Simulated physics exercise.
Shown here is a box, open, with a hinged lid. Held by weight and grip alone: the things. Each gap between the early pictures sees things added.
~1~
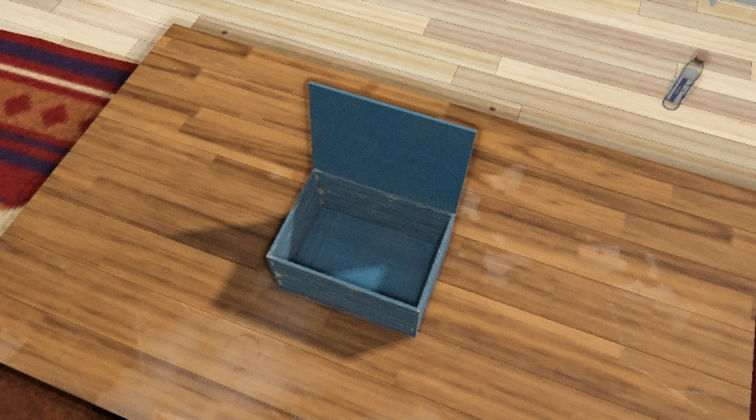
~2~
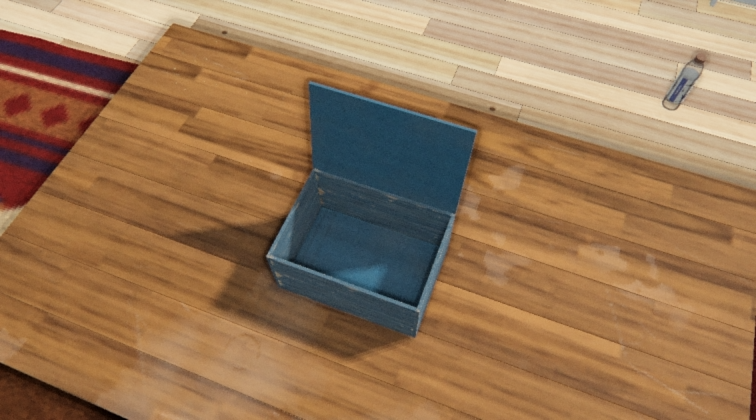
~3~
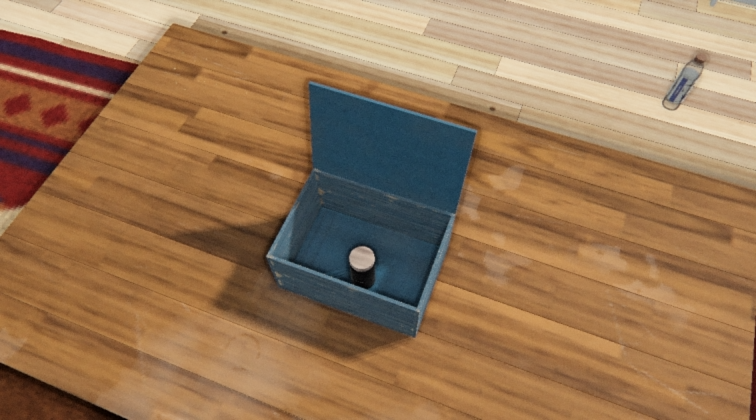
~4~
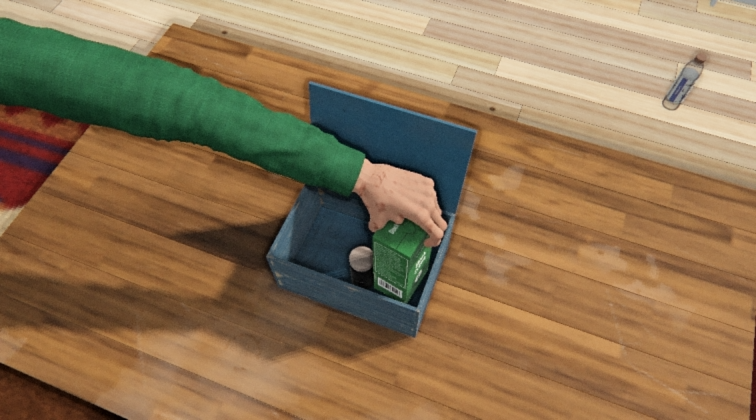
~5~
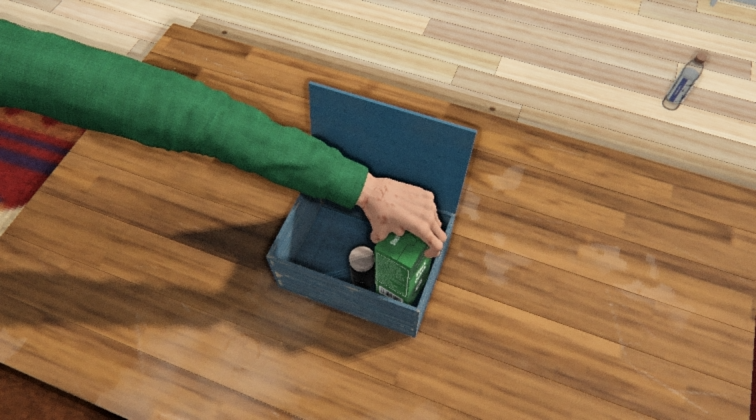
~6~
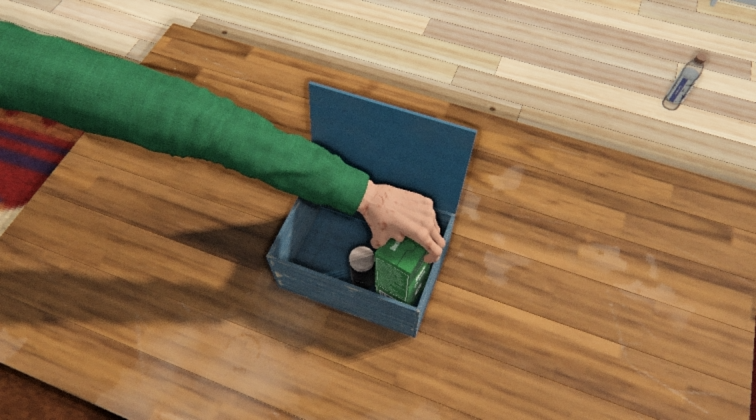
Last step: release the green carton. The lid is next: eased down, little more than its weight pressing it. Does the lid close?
No.
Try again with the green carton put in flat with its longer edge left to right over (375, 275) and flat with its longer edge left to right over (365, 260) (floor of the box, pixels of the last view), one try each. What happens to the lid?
Packed the first way the lid lowers fully; packed the second way it lowers fully.
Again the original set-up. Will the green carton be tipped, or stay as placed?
Well, the green carton stays just as set.
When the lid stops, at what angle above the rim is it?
It comes to about 45°.
Then, 1.20 s after the last picture, lid starting down.
Then, 1.60 s after the last picture, lid 60° above the rim.
At rest, lid 45° above the rim; both in place. Seen from the same camera at the end, green carton near (404, 269).
